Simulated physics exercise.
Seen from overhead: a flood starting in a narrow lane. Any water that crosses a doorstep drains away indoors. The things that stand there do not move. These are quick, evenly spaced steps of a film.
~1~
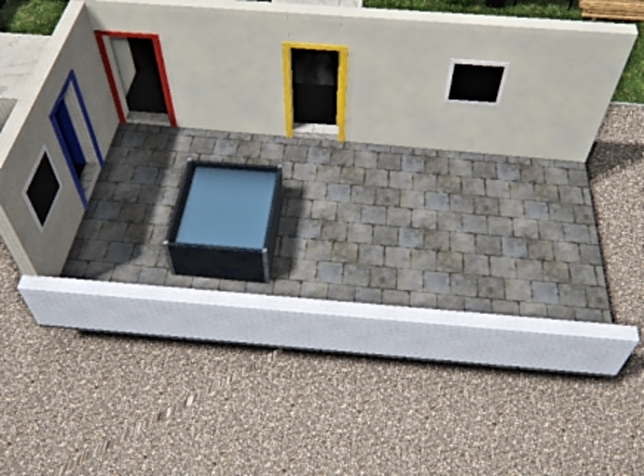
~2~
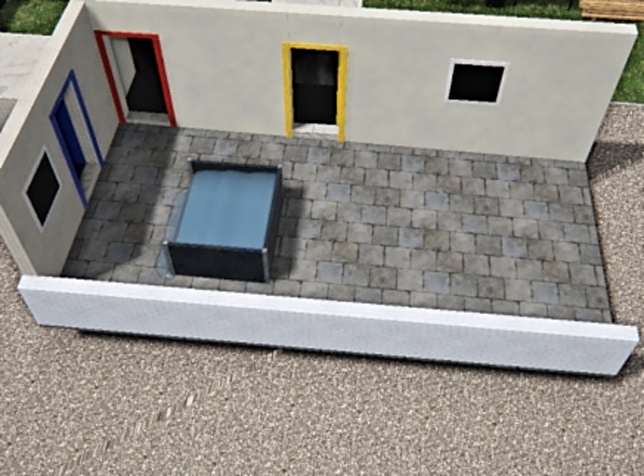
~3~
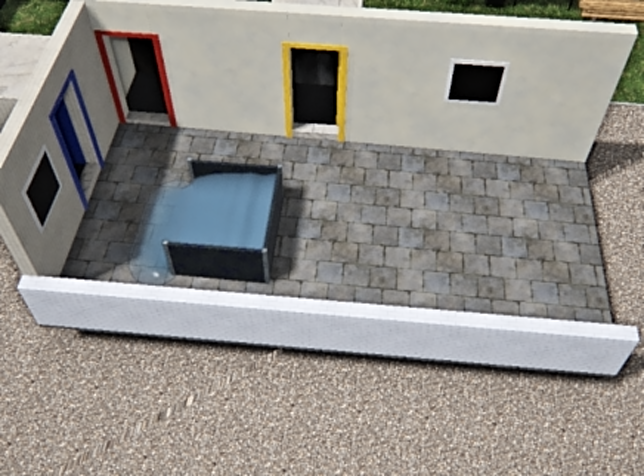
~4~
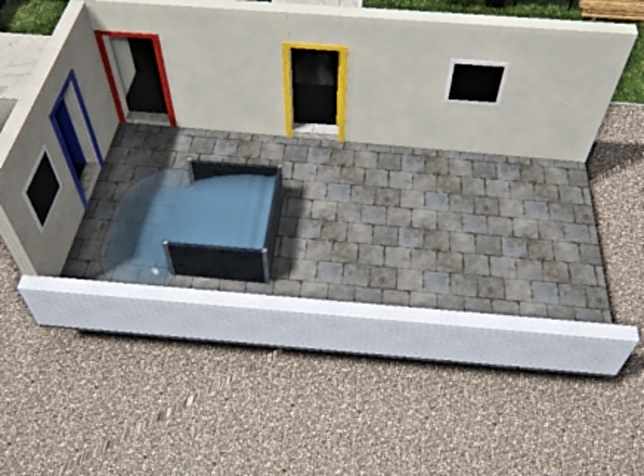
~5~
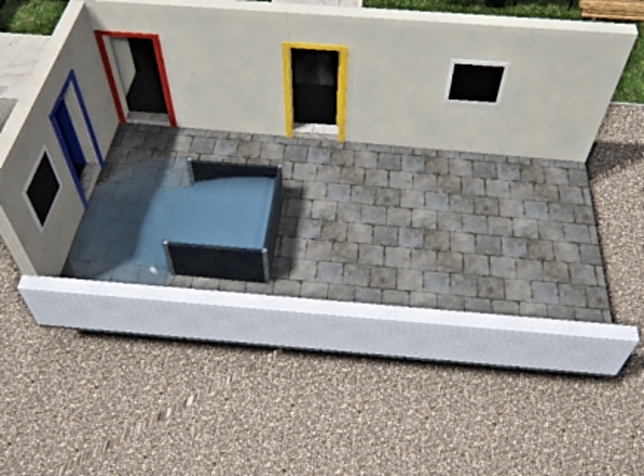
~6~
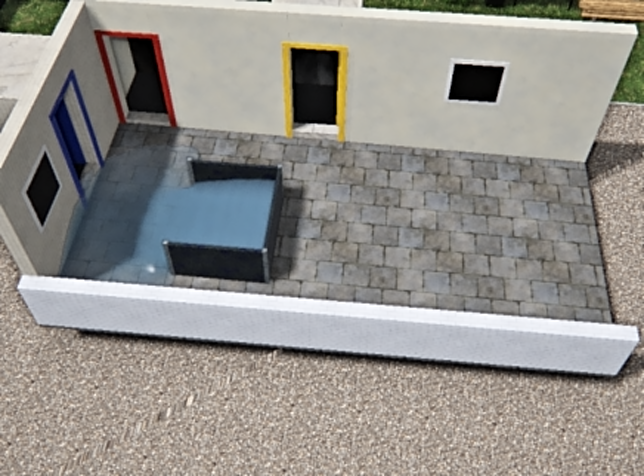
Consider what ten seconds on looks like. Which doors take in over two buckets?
As I see it, the yellow door does not surpass two buckets; the blue door surpasses two buckets; the red door surpasses two buckets.
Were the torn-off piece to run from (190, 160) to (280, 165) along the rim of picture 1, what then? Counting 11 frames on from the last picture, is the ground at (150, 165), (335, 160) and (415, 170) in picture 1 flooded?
Going through them one by one, I'd say waterlogged, then waterlogged, then waterlogged.
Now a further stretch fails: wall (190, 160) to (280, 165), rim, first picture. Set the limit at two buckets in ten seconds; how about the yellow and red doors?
Result - yellow door crosses the threshold, red door crosses the threshold.
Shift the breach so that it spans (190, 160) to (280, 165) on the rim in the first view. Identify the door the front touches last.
My pick is the door marked blue.
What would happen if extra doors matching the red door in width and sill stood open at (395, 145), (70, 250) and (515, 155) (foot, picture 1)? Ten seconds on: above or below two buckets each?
First falls short, then tops the limit, then falls short.
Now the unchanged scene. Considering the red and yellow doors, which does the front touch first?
The red door.
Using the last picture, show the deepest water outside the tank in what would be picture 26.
Pointing at (156, 126).
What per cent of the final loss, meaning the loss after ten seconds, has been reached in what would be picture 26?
My reading is about 35 per cent.
A moment on, water covers 20 % of the floor; the yellow door not reached, the blue door over two buckets in, the red door wet at the sill, nothing in.
Next, water covers 25 % of the floor; the yellow door not reached, the blue door far over two buckets in, the red door over two buckets in.
Then, water covers 45 % of the floor; the yellow door wet at the sill, nothing in, the blue door far over two buckets in, the red door far over two buckets in.
Later, water covers 85 % of the floor; the yellow door wet at the sill, nothing in, the blue door far over two buckets in, the red door far over two buckets in.
In the end, water covers 90 % of the floor; the yellow door wet at the sill, nothing in, the blue door far over two buckets in, the red door far over two buckets in.
